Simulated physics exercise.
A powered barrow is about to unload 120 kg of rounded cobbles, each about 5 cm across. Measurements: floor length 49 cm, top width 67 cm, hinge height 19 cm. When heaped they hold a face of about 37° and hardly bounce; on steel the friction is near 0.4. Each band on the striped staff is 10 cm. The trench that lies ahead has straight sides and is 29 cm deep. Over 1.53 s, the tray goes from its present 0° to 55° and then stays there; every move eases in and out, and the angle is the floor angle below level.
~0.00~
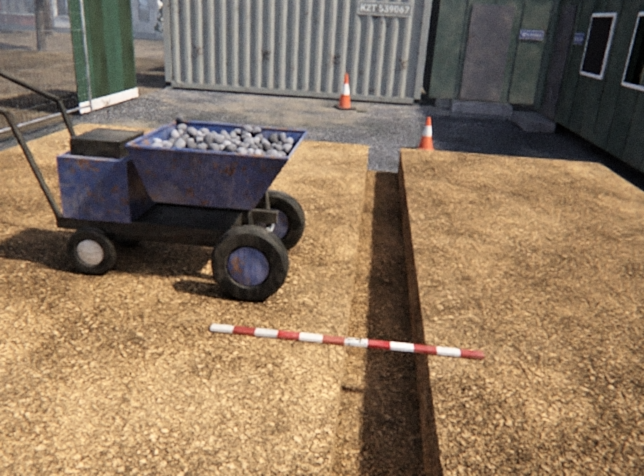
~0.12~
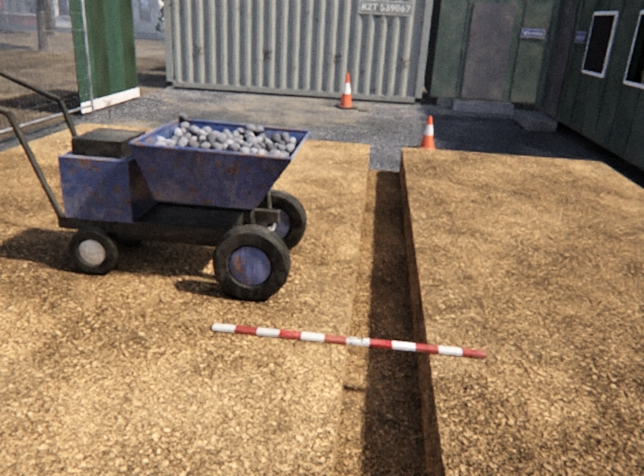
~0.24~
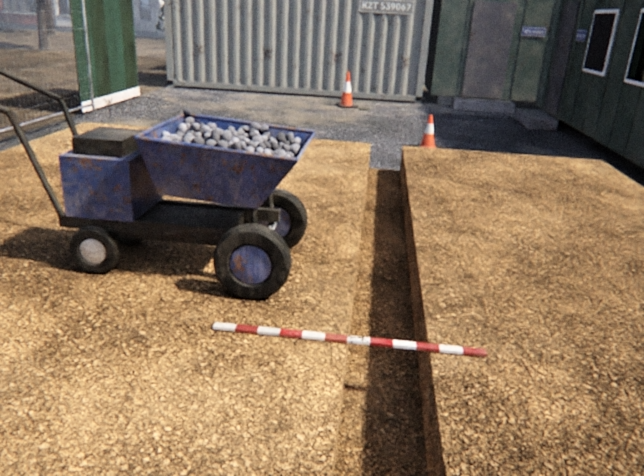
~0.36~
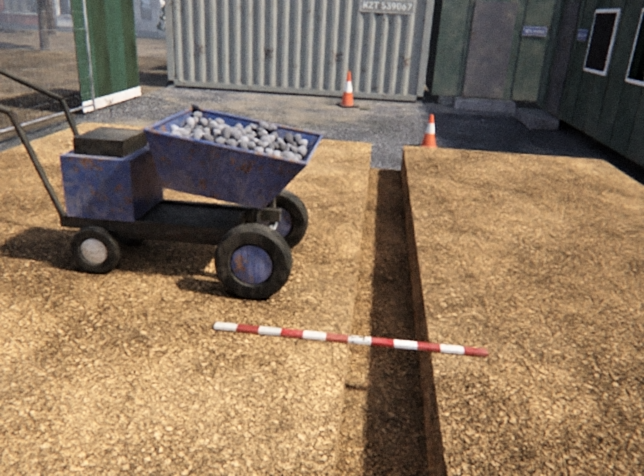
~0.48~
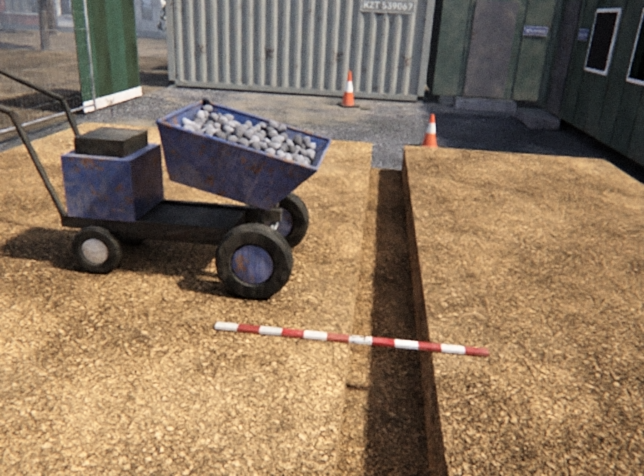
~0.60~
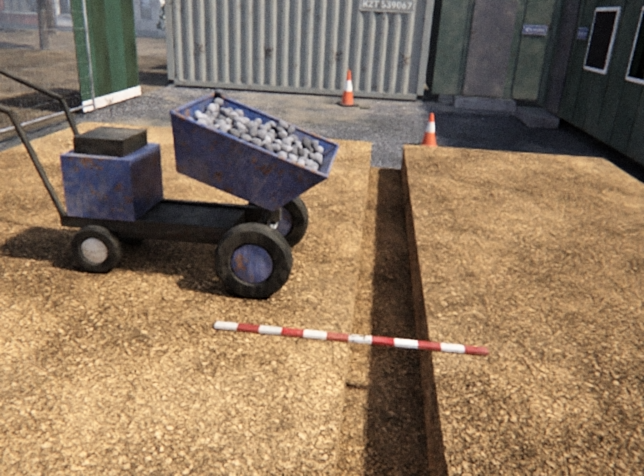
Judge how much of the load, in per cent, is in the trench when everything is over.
I judge it at about 30 per cent.
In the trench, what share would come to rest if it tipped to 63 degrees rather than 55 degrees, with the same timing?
It would come to about 70 percent.
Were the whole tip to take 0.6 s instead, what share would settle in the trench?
Close to 30 percent, then.
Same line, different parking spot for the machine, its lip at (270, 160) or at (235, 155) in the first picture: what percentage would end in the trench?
I'd say some 35 per cent and some 15 per cent.
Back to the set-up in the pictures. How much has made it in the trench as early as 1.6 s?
Approx. 10 % of the load.
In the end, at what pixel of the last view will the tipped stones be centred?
Their middle ends up near (391, 325).
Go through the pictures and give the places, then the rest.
The first picture shows lip at (288, 159), floor tilted 0°, highest stones at (217, 132).
In the second picture, the tray is at 1°, its lip at (291, 159); the top of the load is at (220, 131); the stones move at 0.1 m/s on average.
The third picture shows lip at (297, 160), floor tilted 4°, highest stones at (217, 127); the stones move at 0.2 m/s on average.
The fourth picture shows lip at (306, 164), floor tilted 8°, highest stones at (201, 122); the stones move at 0.3 m/s on average.
In the fifth picture, the tray is at 13°, its lip at (317, 170); the top of the load is at (207, 115); the stones move at 0.4 m/s on average.
The sixth picture shows lip at (326, 177), floor tilted 19°, highest stones at (218, 109); the stones move at 0.5 m/s on average.
After 1.1 s the floor is at 47°; 100 % in the tray; the foremost stones are at (356, 202).
After 1.6 s the floor is at 55°; 92 % in the tray, 8 % in the trench; the foremost stones are at (407, 305).
After 2.0 s the floor is at 55°; 81 % in the tray, 18 % in the trench, 1 % past the trench; the foremost stones are at (433, 278).
After 3.9 s the floor is at 55°; 69 % in the tray, 30 % in the trench, 1 % past the trench; the foremost stones are at (460, 294).
